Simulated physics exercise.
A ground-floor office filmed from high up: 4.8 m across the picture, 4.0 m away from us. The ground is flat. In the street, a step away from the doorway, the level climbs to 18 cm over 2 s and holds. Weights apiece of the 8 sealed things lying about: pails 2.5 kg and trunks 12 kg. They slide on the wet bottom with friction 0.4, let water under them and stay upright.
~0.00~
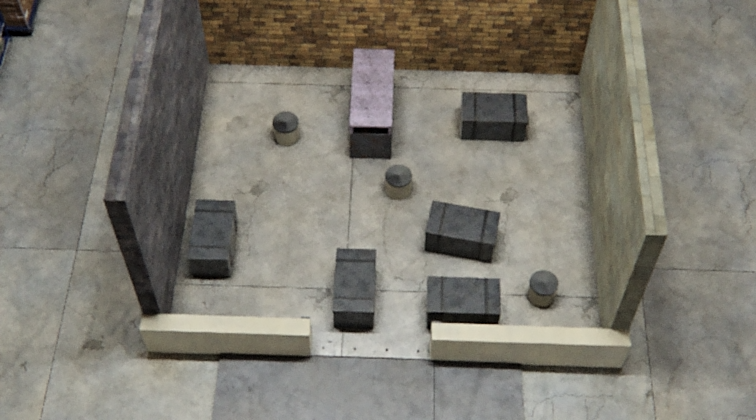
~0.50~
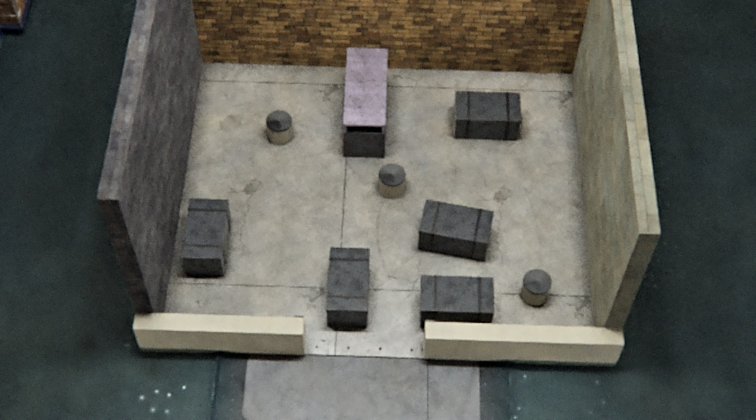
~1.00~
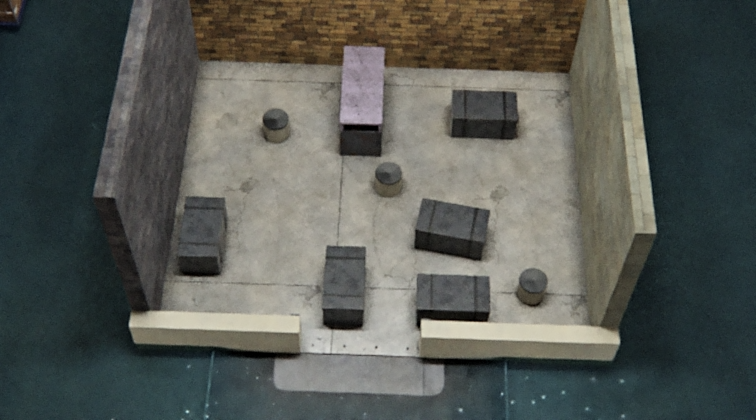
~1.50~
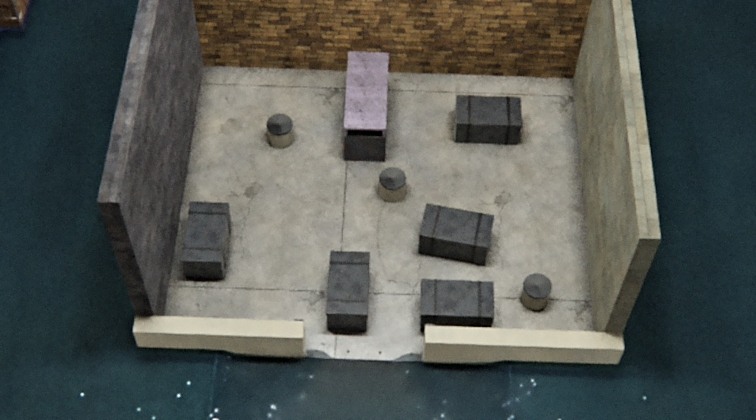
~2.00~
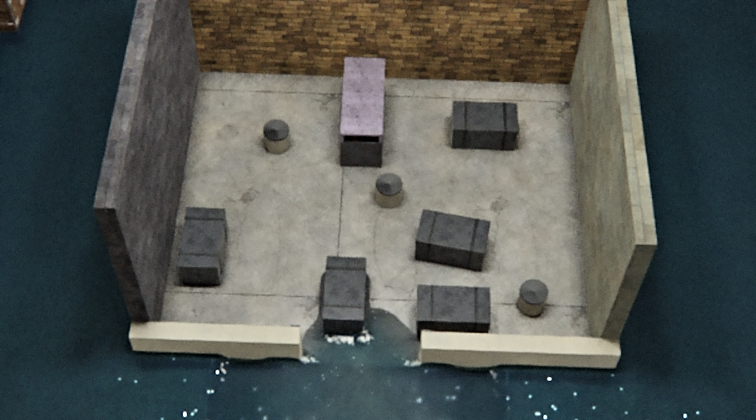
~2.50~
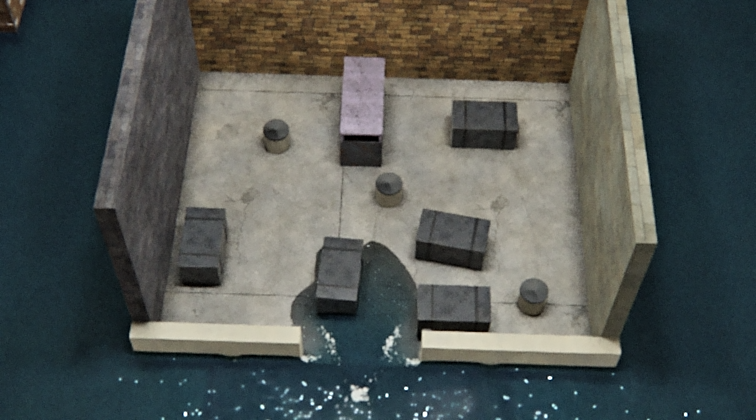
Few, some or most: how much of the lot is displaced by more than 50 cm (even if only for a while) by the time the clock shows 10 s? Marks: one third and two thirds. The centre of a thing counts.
Share: Between one and two thirds.
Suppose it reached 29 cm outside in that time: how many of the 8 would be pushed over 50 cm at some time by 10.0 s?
Then 7.
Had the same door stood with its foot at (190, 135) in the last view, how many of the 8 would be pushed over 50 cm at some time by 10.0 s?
Then 6.
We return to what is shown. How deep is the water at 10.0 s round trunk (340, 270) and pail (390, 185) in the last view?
About 10 and 9 cm.
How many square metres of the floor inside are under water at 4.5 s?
About 11.0 m2.
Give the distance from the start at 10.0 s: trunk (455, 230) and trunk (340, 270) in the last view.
In turn: 60 cm, 300 cm.
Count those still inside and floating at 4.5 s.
At that moment 0.
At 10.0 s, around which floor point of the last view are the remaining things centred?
At about (404, 206).
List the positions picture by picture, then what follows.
A trunk at (355, 279), on the bottom; a pail at (544, 282) rests on the ground; 0.0 m2 under water; 0 of 8 have shifted, in the first picture.
A trunk at (348, 278) rests on the ground; a pail at (538, 281), on the bottom; water covers 0.0 m2; 0 of 8 have shifted, in the second picture.
A trunk at (345, 277) rests on the ground; a pail at (534, 280) rests on the ground; water covers 0.0 m2; 0 of 8 have shifted, in the third picture.
A trunk at (348, 282) rests on the ground; a pail at (538, 286), on the bottom; 0.0 m2 under water; 0 of 8 have shifted, in the fourth picture.
A trunk at (345, 287), on the bottom; a pail at (534, 291) rests on the ground; water covers 0.4 m2; 0 of 8 have shifted, in the fifth picture.
A trunk at (340, 268), on the bottom, 25 cm from its start; a pail at (534, 290) rests on the ground; 1.3 m2 under water; 1 of 8 have shifted, in the sixth picture.
After 3.5 s 1 of 8 are over 50 cm from their spots; 0 afloat.
After 4.5 s 3 of 8 are over 50 cm from their spots; 0 afloat.
After 7.0 s 5 of 8 are over 50 cm from their spots; 4 afloat.
After 10.0 s 5 of 8 are over 50 cm from their spots, and 5 have been at some point; 5 afloat.
